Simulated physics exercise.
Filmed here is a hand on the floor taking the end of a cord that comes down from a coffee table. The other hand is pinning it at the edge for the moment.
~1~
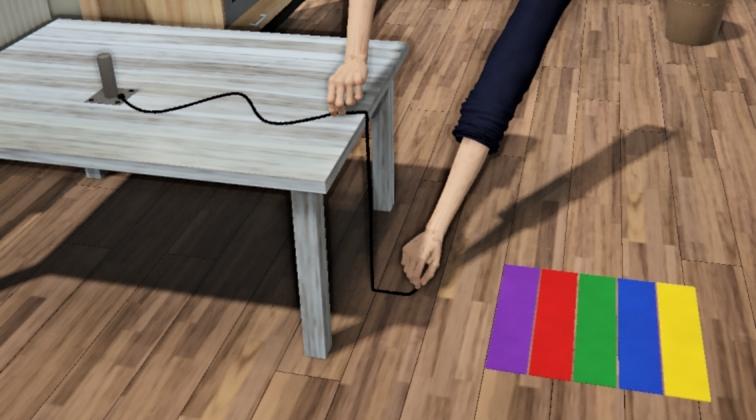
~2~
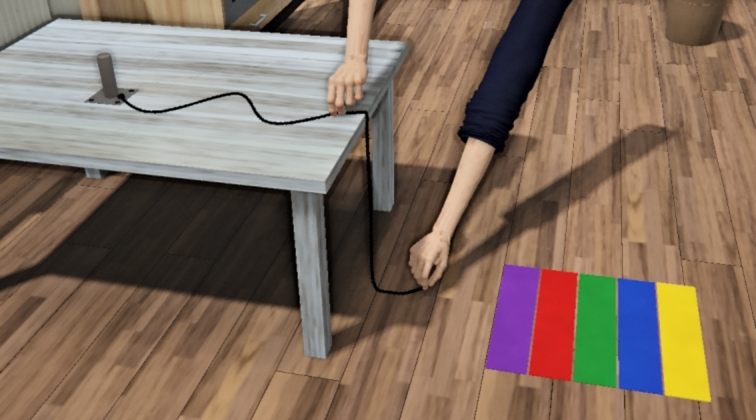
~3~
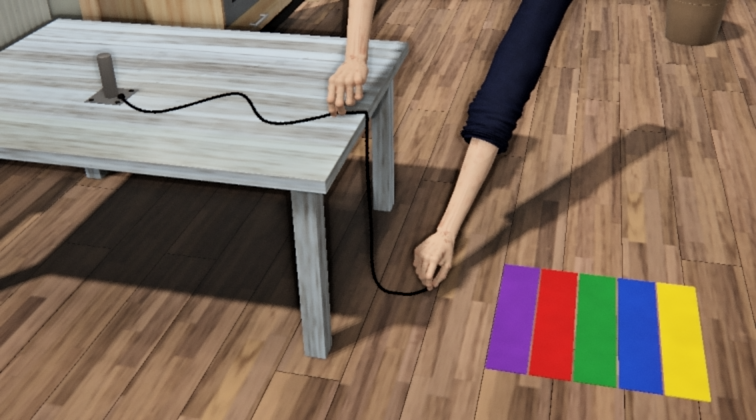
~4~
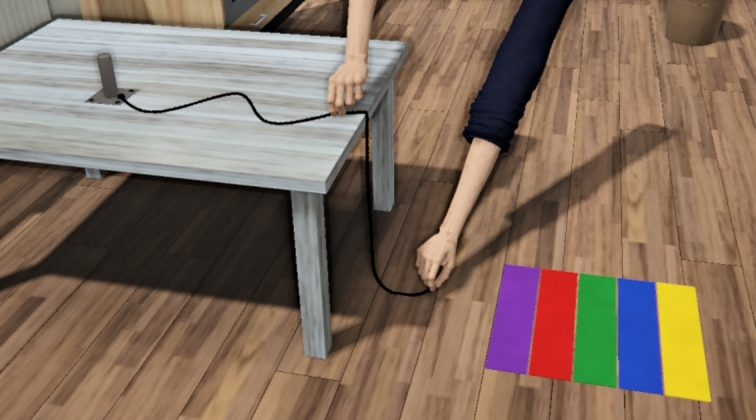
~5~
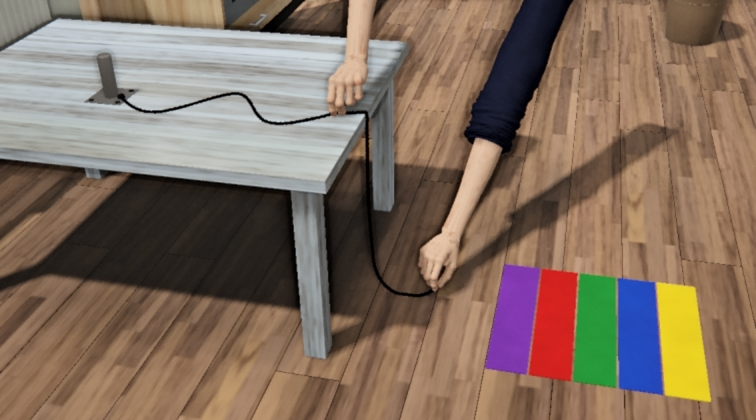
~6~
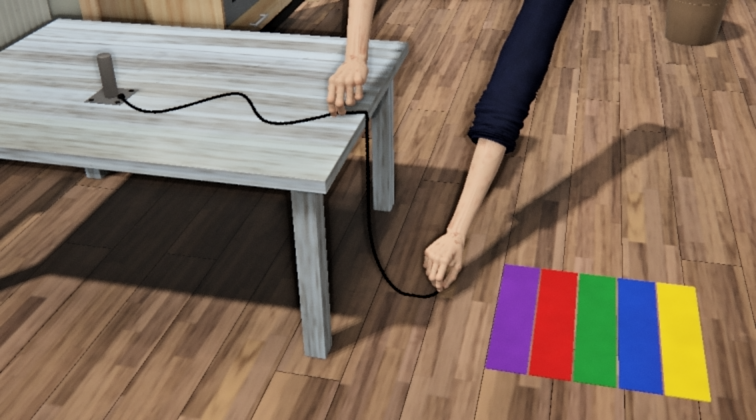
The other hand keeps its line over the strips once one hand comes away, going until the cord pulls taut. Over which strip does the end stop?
Over the blue strip.
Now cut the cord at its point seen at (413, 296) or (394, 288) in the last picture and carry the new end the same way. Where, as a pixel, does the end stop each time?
Roughly (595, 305), (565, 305).
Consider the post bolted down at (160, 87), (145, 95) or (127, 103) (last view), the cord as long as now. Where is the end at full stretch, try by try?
About (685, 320), then (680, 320), then (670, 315).
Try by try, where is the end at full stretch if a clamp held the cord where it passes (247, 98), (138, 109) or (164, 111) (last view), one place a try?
In that order: (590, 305), (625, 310) and (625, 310).
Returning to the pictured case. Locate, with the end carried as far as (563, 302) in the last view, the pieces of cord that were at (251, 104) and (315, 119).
You'll find them at about (289, 111) and about (370, 137).
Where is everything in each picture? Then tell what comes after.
In the first picture, end (420, 284); purple (509, 350); red (552, 356); green (595, 362); blue (640, 369); yellow (686, 375).
In the second picture, end (428, 285); cord through (139, 110) (226, 95) (270, 123) (363, 115) (370, 194) (372, 269).
In the third picture, end (432, 286).
In the fourth picture, end (435, 286); cord through (139, 110) (226, 95) (270, 123) (363, 115) (368, 194) (374, 269).
In the fifth picture, end (437, 286).
In the sixth picture, end (443, 287); cord through (139, 110) (226, 95) (270, 123) (363, 115) (368, 194) (381, 269).
Early on, end near (563, 302); over red.
Midway, end near (612, 309); over green.
At the end of the slack, end near (641, 313); over blue. The end stops over the blue strip.
